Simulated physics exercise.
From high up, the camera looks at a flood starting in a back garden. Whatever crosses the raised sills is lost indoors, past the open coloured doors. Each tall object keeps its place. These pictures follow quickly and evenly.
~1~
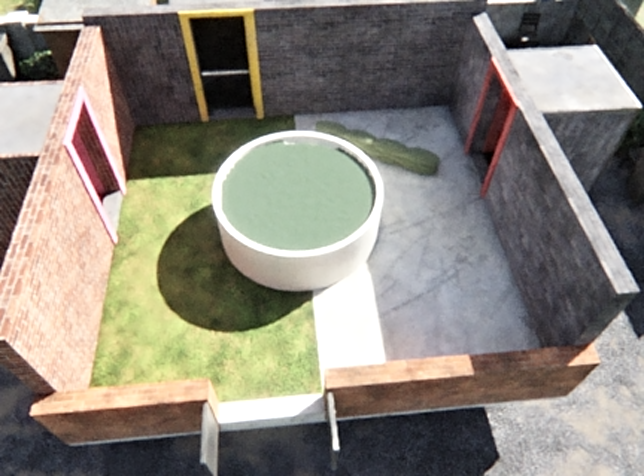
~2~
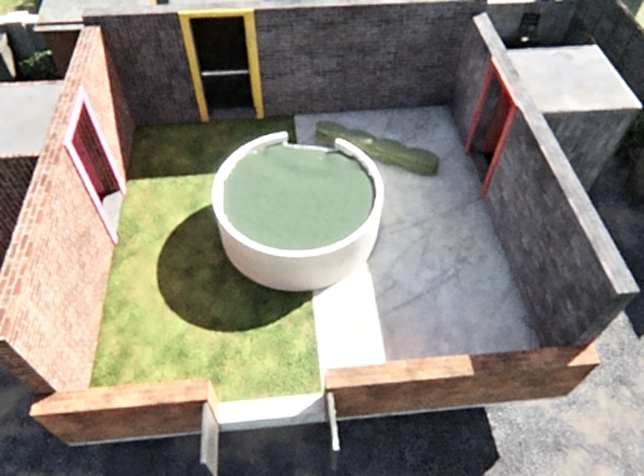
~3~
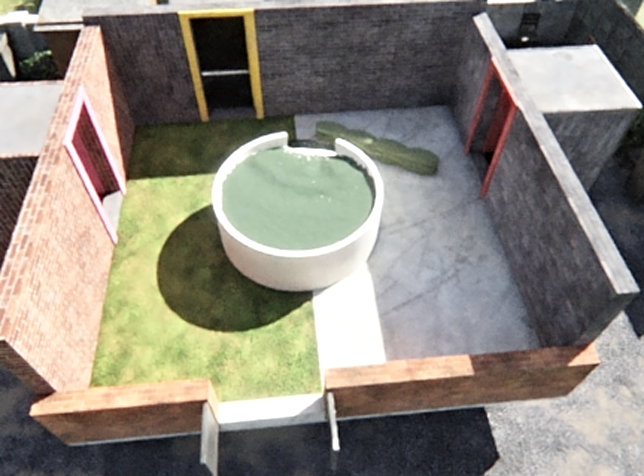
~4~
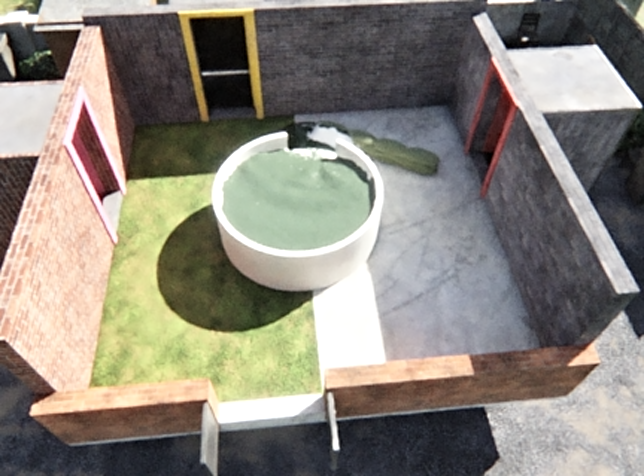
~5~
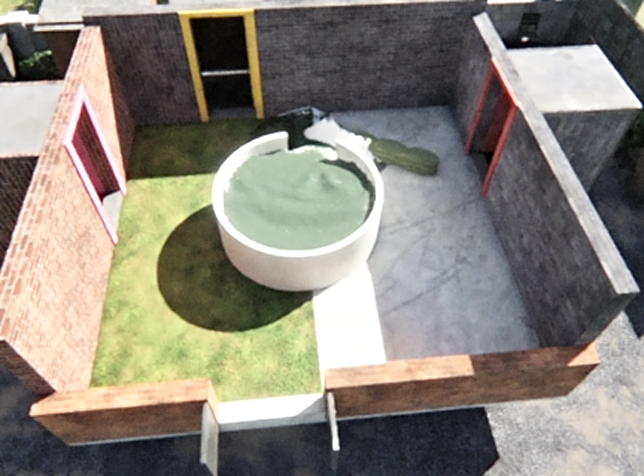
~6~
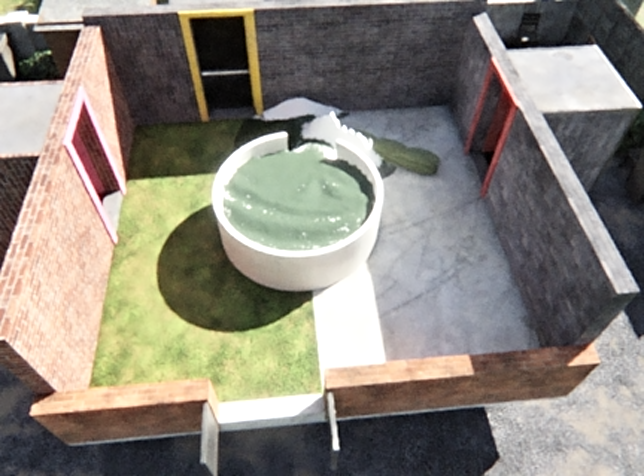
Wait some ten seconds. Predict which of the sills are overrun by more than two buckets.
The pink door is not overrun, the yellow door is overrun, the red door is not overrun.
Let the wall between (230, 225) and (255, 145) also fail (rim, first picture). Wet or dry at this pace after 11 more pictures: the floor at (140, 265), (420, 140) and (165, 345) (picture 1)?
Point by point: Soaked; unwetted; soaked.
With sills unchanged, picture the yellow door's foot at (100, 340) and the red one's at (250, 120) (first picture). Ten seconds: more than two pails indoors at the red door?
Lab note - red door: Over the limit.
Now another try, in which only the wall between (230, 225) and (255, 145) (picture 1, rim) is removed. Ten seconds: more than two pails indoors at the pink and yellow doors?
As it plays out, the pink door rises above and the yellow door rises above.
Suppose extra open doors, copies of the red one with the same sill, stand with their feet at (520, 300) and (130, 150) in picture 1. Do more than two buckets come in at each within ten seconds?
One after the other: Keeps below it, floods.
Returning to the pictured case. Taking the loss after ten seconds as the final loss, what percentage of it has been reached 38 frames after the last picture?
Roughly 40 percent.
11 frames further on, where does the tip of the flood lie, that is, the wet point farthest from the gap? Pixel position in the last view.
My estimate: Roughly (514, 299).
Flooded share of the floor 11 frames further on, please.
My estimate is close to 45 per cent.
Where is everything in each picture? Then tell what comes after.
Still water in the pool at (298, 192), in the first picture.
The front is at a hidden place, out from the gap on the pool's far side, in the second picture.
The front is at a hidden place, out from the gap on the pool's far side, in the third picture.
Water pours out on the pool's far side and has run to (302, 125), in the fourth picture.
The front is at (279, 118), out from the gap on the pool's far side, in the fifth picture.
The front is at (253, 119), out from the gap on the pool's far side, in the sixth picture.
A moment on, water covers 25 % of the floor; the pink door not reached, the yellow door under two buckets in, the red door not reached.
Next, water covers 45 % of the floor; the pink door not reached, the yellow door over two buckets in, the red door not reached.
Then, water covers 60 % of the floor; the pink door wet at the sill, nothing in, the yellow door over two buckets in, the red door wet at the sill, nothing in.
Later, water covers 95 % of the floor; the pink door wet at the sill, nothing in, the yellow door far over two buckets in, the red door wet at the sill, nothing in.
In the end, water covers 95 % of the floor; the pink door wet at the sill, nothing in, the yellow door far over two buckets in, the red door wet at the sill, nothing in.
